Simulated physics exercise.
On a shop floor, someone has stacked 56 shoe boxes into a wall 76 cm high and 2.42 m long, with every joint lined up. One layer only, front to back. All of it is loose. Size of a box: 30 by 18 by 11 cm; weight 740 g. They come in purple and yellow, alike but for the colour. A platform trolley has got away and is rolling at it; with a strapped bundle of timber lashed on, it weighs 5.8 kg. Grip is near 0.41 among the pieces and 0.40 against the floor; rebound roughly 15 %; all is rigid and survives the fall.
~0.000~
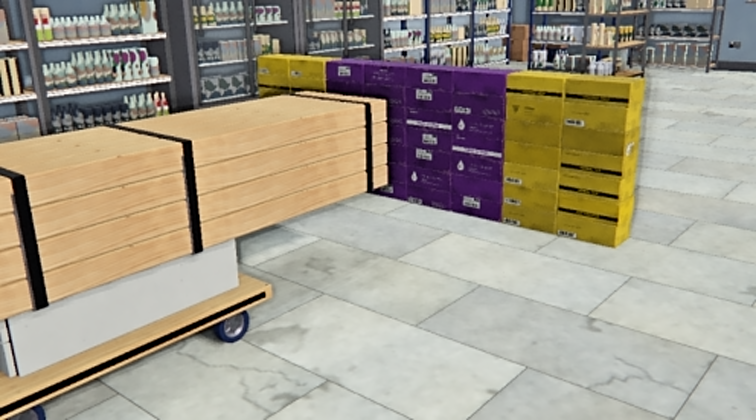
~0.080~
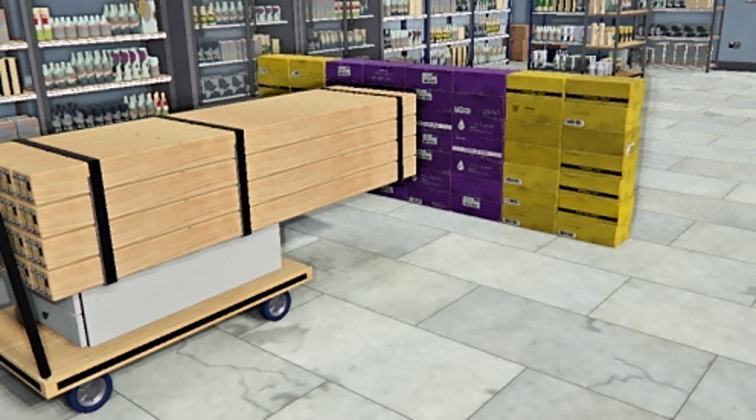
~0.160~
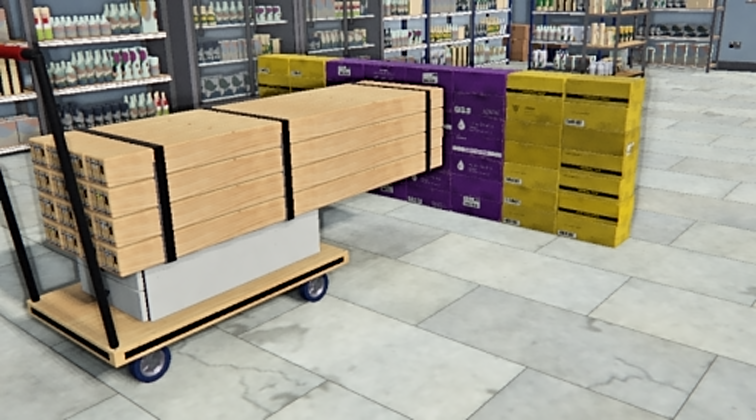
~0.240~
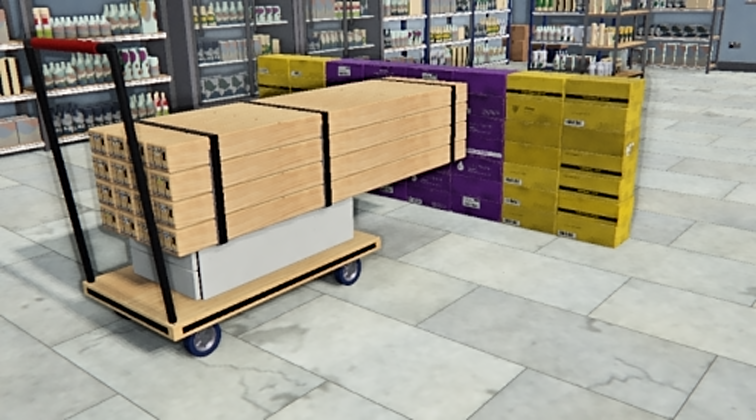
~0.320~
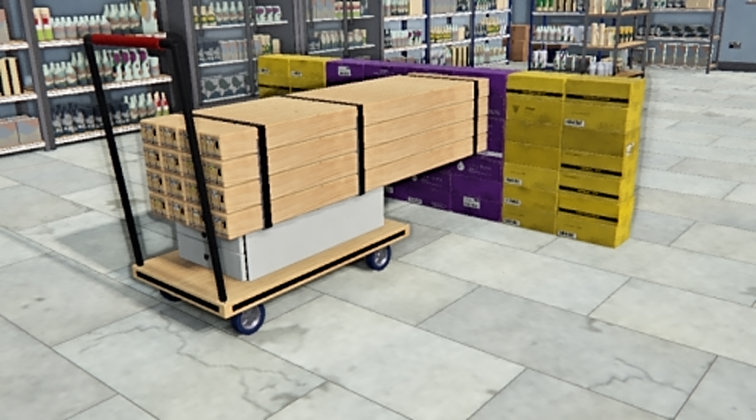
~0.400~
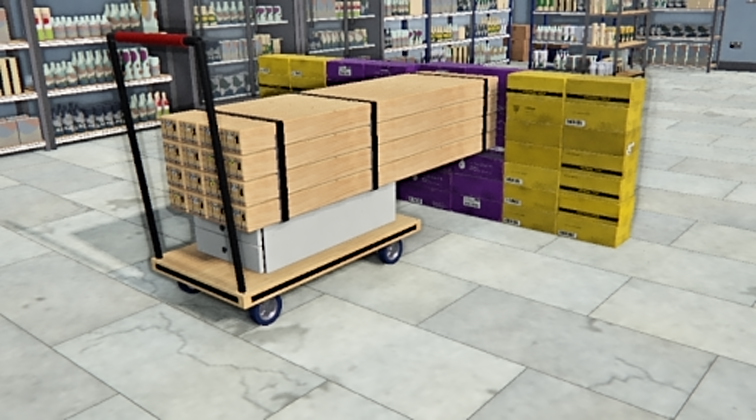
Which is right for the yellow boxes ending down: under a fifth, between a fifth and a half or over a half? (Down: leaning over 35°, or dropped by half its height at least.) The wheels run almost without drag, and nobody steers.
Under a fifth of them.
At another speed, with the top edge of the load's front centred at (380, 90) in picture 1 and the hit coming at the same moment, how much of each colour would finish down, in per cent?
In that case yellow 0, purple 50 per cent.
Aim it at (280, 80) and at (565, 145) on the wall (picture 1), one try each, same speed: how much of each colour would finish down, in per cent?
Yellow 20 then 40, purple 0 then 0 per cent.
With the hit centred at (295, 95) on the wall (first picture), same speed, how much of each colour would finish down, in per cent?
In that case yellow 40, purple 0 per cent.
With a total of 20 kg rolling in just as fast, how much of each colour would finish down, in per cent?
In that case yellow 0, purple 40 per cent.
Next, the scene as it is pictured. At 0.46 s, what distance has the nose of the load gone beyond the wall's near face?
Some 15 cm beyond.
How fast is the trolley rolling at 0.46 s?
About 0.9 m/s.
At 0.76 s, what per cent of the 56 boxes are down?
By then 15 per cent.
Around 0.46 s, load 15 cm past the wall's line, still rolling; none of the 28 yellow boxes down (0 of 56 in all colours); top yellow box unmoved; top purple box tipped 13°.
Around 0.60 s, load 25 cm past the wall's line, still rolling; none of the 28 yellow boxes down (8 of 56 in all colours); top yellow box unmoved; top purple box tipped 42°, 13 cm lower.
Around 0.76 s, load 37 cm past the wall's line, still rolling; none of the 28 yellow boxes down (9 of 56 in all colours); top yellow box unmoved; top purple box on its side.
Around 1.24 s, load 70 cm past the wall's line, still rolling; none of the 28 yellow boxes down (9 of 56 in all colours); top yellow box unmoved; top purple box on its side.
Finally (2.1 s), load 73 cm past the wall's line, stopped; none of the 28 yellow boxes down (9 of 56 in all colours); top yellow box unmoved; top purple box upside down. That is 0 per cent. Seen by the last camera, middles, top yellow box near (317, 67), top purple box near (535, 151).
